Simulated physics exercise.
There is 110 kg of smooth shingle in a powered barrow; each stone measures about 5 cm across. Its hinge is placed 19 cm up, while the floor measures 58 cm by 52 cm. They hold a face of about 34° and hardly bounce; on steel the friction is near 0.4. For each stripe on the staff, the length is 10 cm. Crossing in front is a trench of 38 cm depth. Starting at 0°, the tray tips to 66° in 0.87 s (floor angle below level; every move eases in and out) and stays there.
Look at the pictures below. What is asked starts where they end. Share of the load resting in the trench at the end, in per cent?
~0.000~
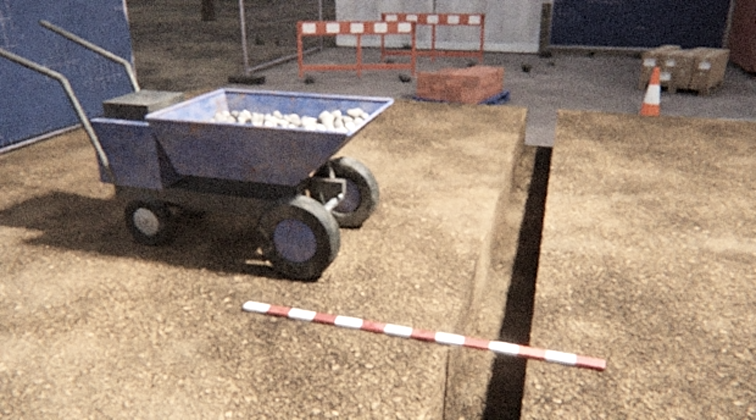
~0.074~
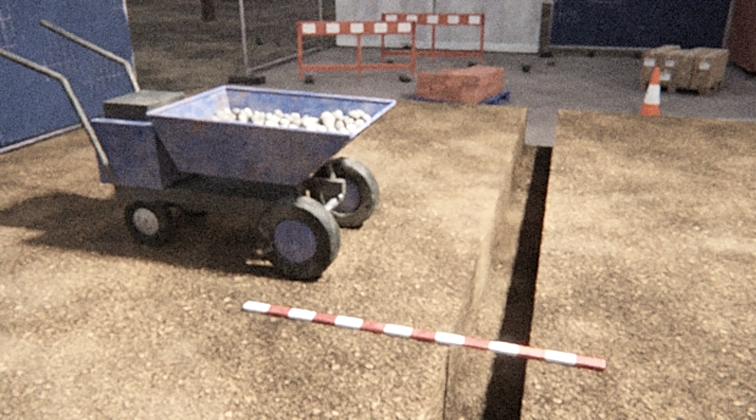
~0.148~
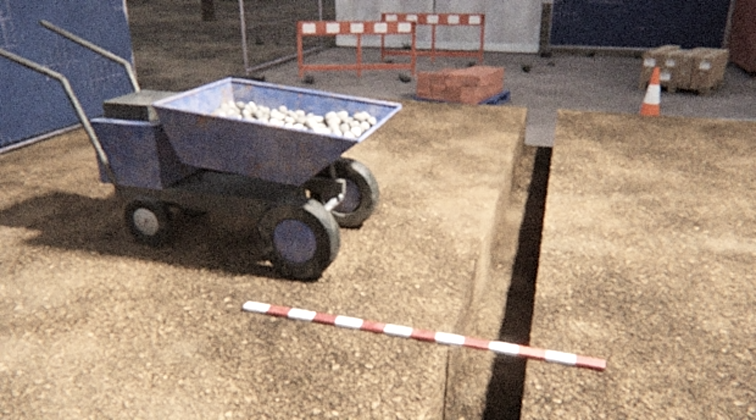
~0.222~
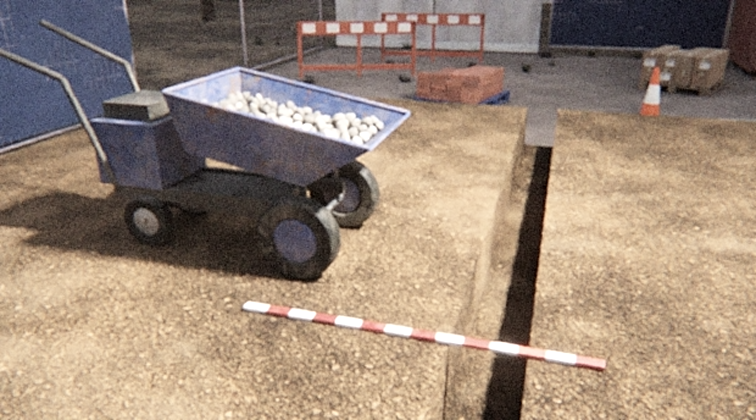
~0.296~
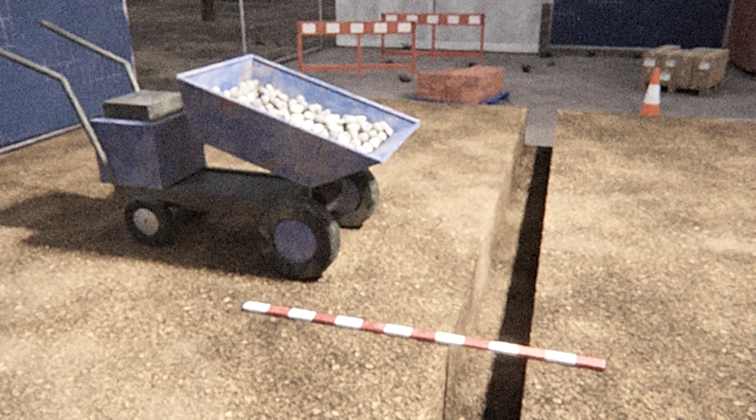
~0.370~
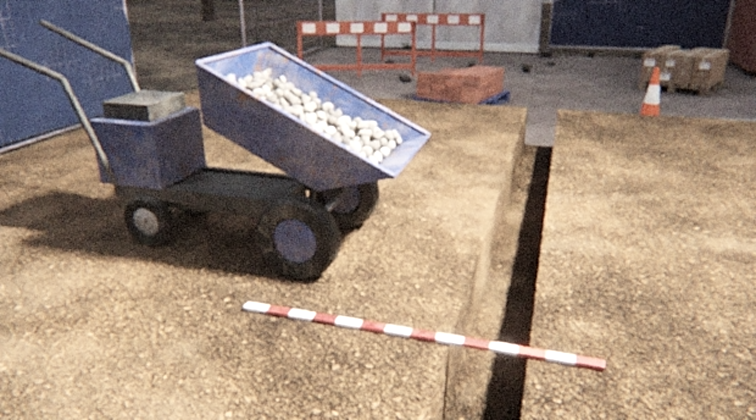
86 per cent.
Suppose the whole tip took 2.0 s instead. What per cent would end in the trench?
Roughly 80 per cent.
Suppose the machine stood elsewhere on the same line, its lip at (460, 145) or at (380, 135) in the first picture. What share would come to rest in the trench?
10 % and 85 %.
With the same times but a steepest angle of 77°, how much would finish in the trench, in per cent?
In that case near 60 per cent.
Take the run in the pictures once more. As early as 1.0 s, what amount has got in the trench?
I'd say near 15 per cent at that time.
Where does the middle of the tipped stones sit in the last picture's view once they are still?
At about pixel (498, 324) in the last view.
After 0.6 s the floor is at 55°; 100 % in the tray; the foremost stones are at (426, 193).
After 1.0 s the floor is at 66°; 66 % in the tray, 17 % short of the trench, 16 % in the trench; the foremost stones are at (511, 296).
After 1.3 s the floor is at 66°; 15 % in the tray, 17 % short of the trench, 68 % in the trench; the foremost stones are at (548, 307).
After 3.3 s the floor is at 66°; 0 % in the tray, 14 % short of the trench, 86 % in the trench; the foremost stones are at (571, 307).
